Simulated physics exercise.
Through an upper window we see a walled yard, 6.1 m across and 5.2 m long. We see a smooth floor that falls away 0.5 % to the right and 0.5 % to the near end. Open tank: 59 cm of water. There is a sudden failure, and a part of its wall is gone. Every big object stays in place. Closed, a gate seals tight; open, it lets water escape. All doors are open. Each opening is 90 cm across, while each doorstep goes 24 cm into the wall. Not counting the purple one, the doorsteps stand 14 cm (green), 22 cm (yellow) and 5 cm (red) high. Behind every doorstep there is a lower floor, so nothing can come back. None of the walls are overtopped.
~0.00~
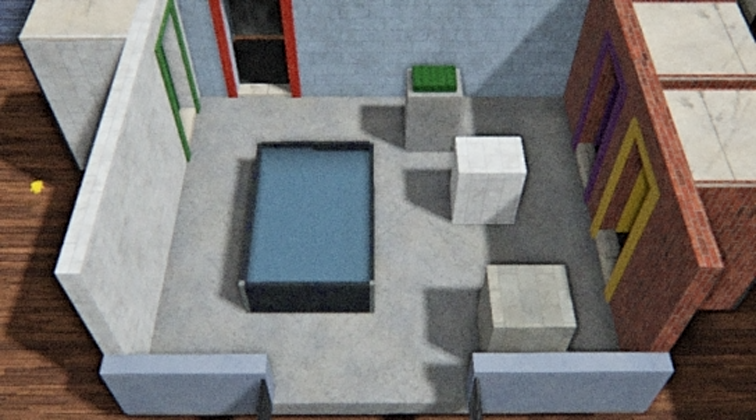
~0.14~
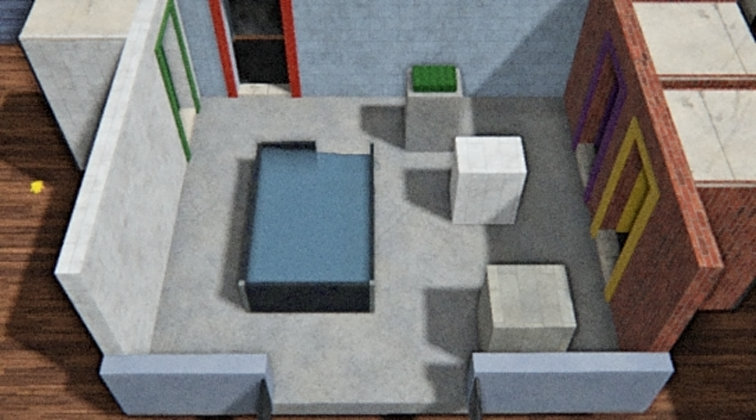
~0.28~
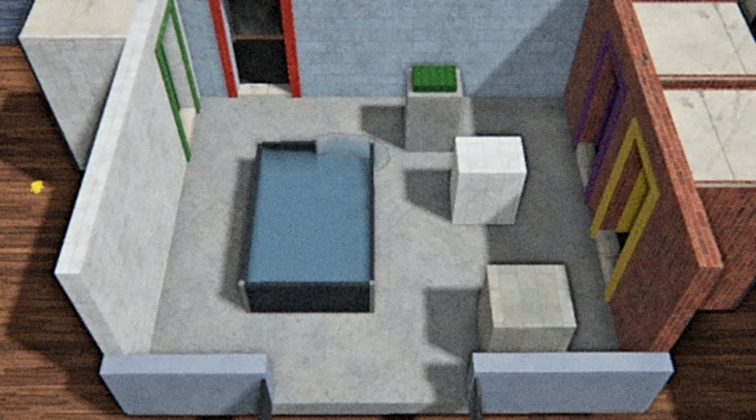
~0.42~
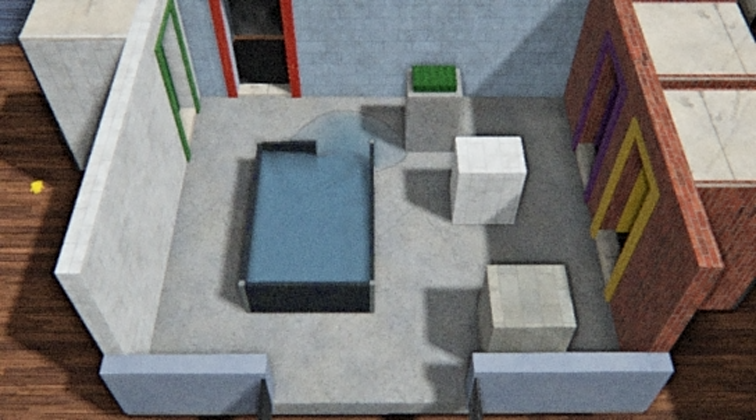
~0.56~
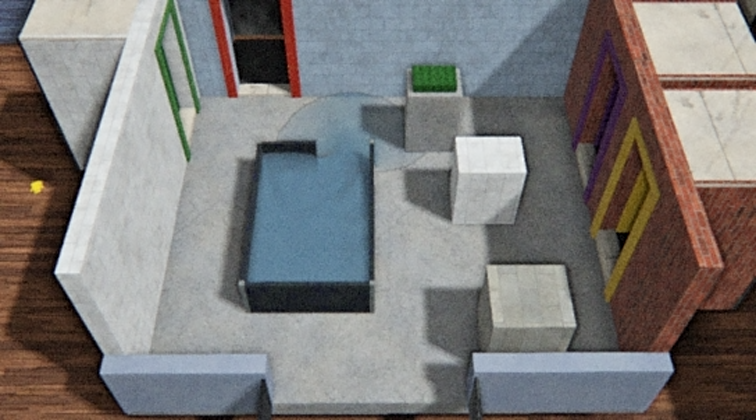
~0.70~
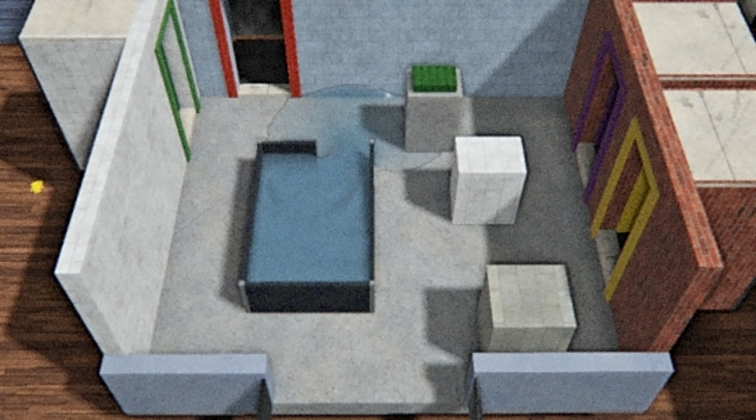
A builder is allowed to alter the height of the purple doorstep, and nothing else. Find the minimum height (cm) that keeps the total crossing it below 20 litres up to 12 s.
The minimum is roughly 7 cm.
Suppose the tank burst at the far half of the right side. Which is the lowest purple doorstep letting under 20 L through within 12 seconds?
In that case about 20 cm.
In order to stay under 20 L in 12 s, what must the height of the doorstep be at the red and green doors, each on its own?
Some 9.5 cm for red, some 14.5 cm for green.
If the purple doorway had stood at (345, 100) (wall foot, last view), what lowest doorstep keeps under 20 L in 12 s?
Roughly 28 cm.
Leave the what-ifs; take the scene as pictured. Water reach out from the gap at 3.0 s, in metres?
3.8 metres.
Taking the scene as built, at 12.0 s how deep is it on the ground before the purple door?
A ruler would read roughly 5.0 cm.
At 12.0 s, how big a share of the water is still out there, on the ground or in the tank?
Close to 86 per cent is still present.
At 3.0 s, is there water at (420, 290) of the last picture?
At that moment it's not yet touched.
After 1.4 s water covers 15 % of the floor, deepest (39 cm) near (395, 102); it has not reached the purple door.
After 3.0 s water covers 40 % of the floor, deepest (28 cm) near (351, 102); 12 cm at the purple door, 0 litres in over its 20 cm doorstep.
After 12.0 s water covers 95 % of the floor, deepest (10 cm) near (584, 234); 5 cm at the purple door, 0 litres in over its 20 cm doorstep.
At the purple door as built, the water arrived by 2.4 s and peaked near 12 cm at 3.0 s.
With a doorstep of 6.5 cm, 26 litres would have come in within the 12 s; with 8.5 cm, 10 litres. So under 20 litres takes about 7 cm.
